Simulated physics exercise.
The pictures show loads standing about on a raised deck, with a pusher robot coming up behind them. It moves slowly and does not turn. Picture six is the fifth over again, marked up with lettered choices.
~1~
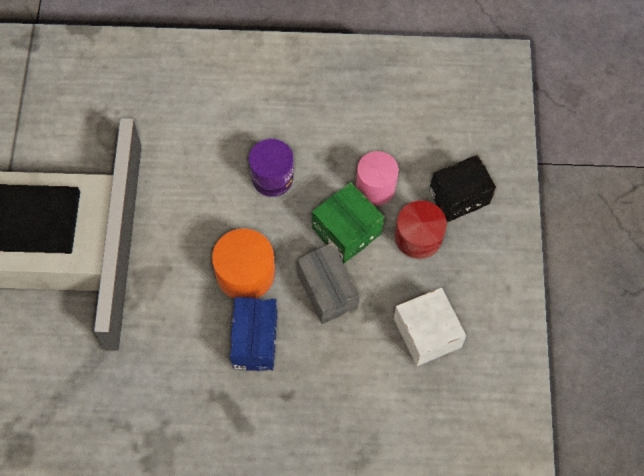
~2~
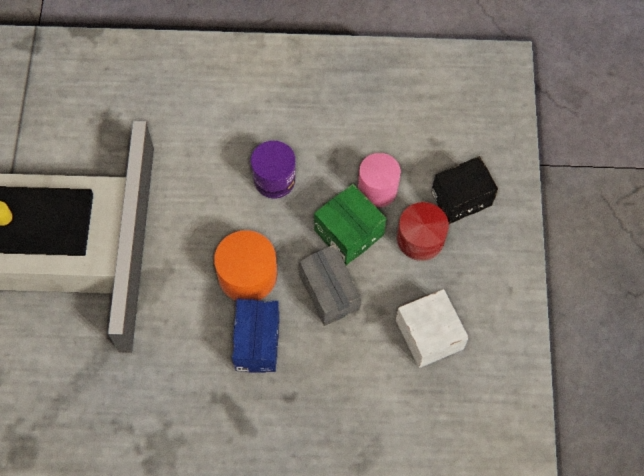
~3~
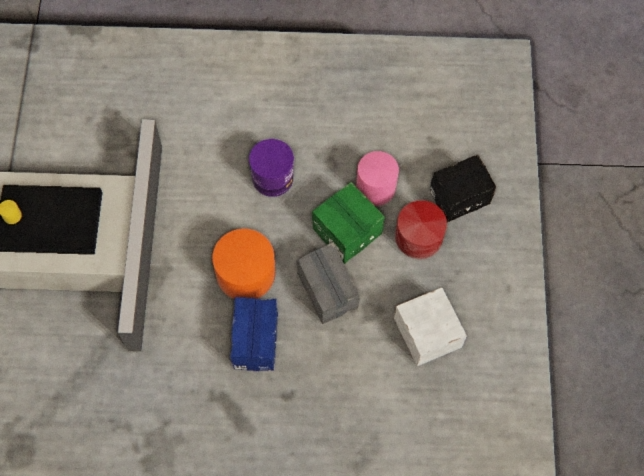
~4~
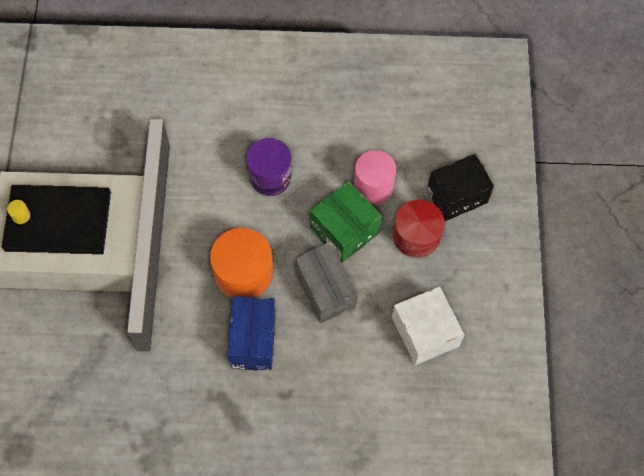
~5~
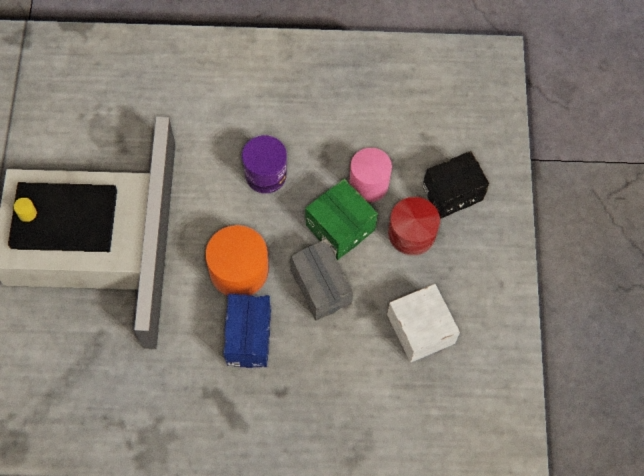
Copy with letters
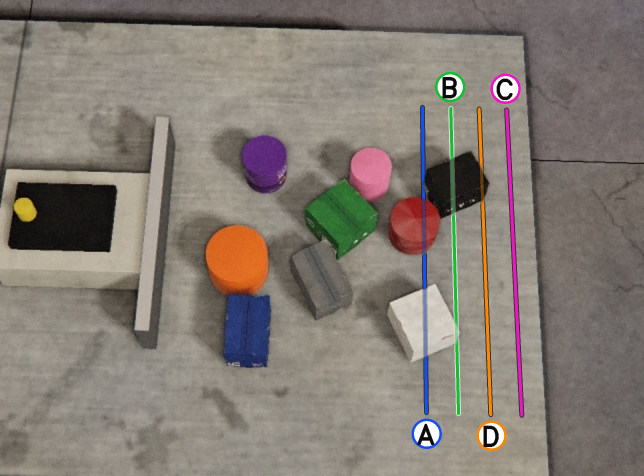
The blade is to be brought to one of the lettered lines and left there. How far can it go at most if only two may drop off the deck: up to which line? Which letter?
It can go as far as B.
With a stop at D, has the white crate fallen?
By then, yes.
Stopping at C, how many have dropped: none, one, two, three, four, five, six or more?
By then, six or more.
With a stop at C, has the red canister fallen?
By then, yes.
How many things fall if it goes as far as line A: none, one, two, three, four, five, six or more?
The count is none.
On the marked copy, A at (424, 251); B at (454, 251); C at (514, 253); D at (485, 252).
Taking B. A third of the way, robot (181, 220); blue box (287, 332); purple pail (297, 167).
Two thirds of the way, robot (291, 223); black box (471, 184); red canister (454, 235).
When it is over, robot (374, 226); red canister (533, 233); black box (528, 171); none fallen.
As for the rest, A is within the limit but short; C drops seven; D drops four.
